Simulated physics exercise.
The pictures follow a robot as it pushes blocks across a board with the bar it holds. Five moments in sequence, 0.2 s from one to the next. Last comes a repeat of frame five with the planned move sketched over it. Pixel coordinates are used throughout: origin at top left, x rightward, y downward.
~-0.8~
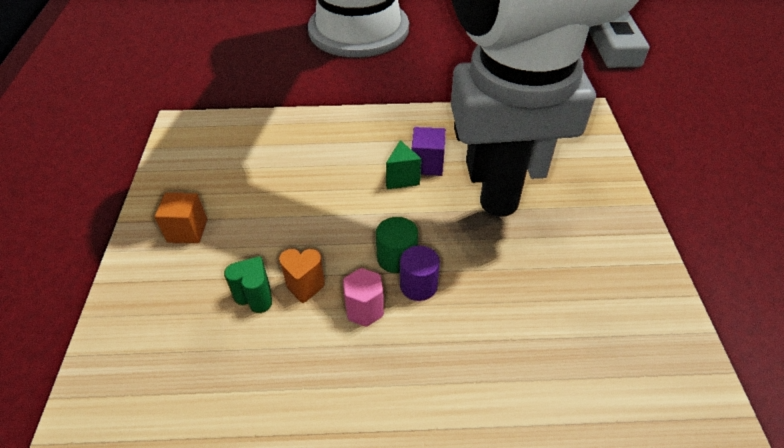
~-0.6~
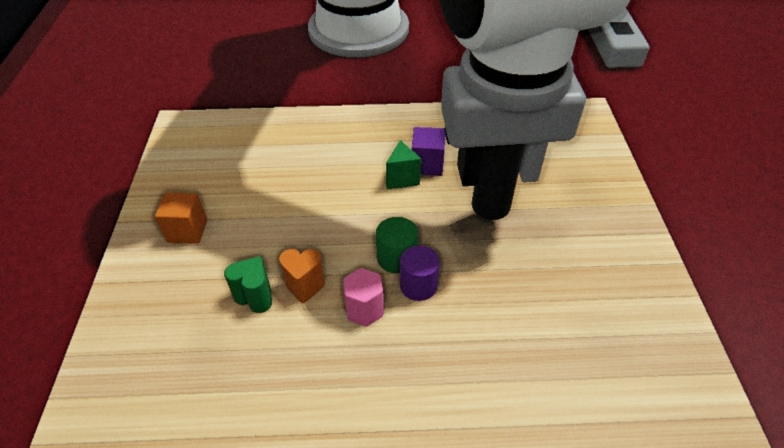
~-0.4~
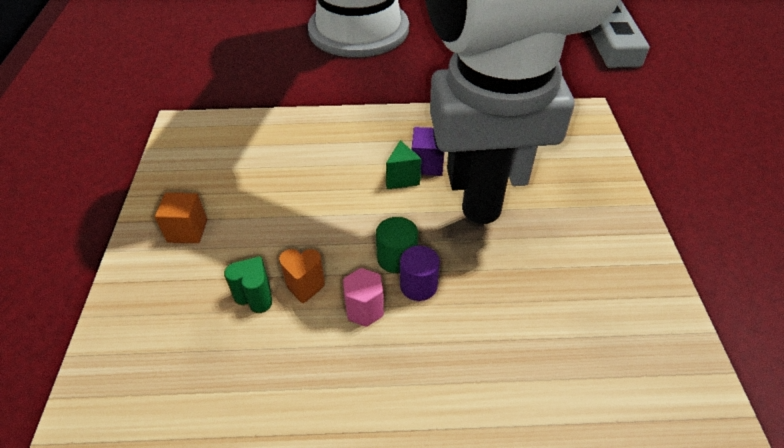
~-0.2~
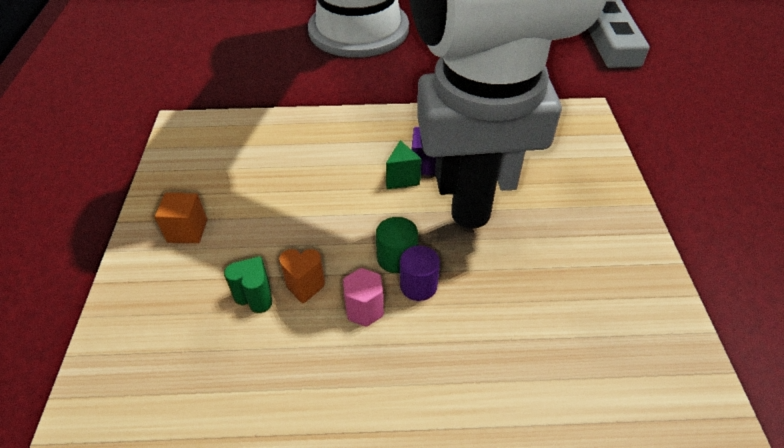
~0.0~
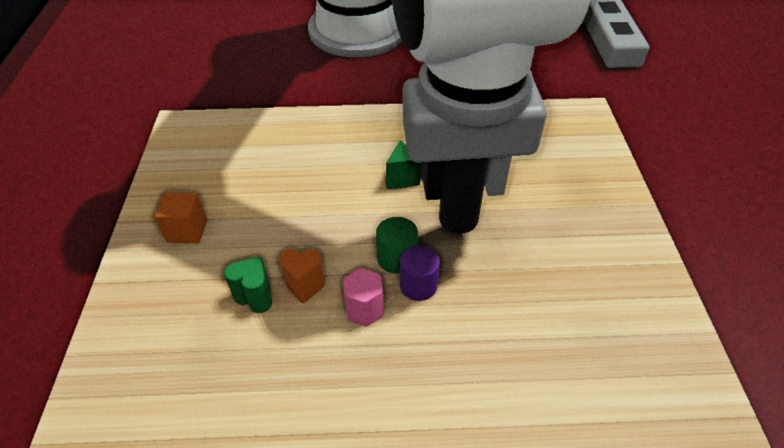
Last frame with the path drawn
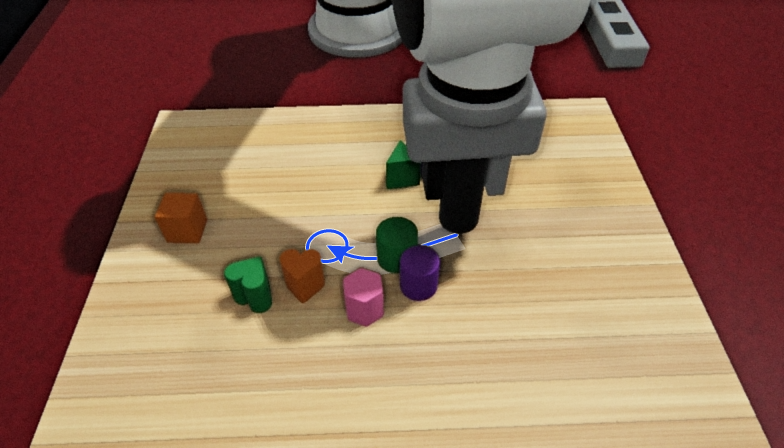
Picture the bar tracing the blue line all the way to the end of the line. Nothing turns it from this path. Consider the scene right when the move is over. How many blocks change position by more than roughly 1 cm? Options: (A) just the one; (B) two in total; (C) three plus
Choice B: Two in total.
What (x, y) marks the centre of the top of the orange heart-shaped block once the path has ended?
Its top centre lands on (279, 273).
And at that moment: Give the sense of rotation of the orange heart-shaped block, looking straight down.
Overhead view: Clockwise.
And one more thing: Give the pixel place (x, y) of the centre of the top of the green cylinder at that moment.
Somewhere near (317, 257).
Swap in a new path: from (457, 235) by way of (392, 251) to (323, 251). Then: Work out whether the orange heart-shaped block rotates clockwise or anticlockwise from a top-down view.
Viewed from the top, it goes clockwise.
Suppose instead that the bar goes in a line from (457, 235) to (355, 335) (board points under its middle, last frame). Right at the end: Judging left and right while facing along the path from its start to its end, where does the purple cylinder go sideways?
The answer is left.
The drawn path runs from (457, 235) via (415, 249) and (370, 259), ending at (327, 246).
On the path given first. One third of the way, bar (415, 235); green cylinder (378, 238).
Two thirds of the way, bar (367, 244); orange heart-shaped block (289, 265); green cylinder (332, 255).
At the end, bar (325, 231); orange heart-shaped block (279, 273), turned 35° clockwise; green cylinder (317, 257); purple cylinder not moved.
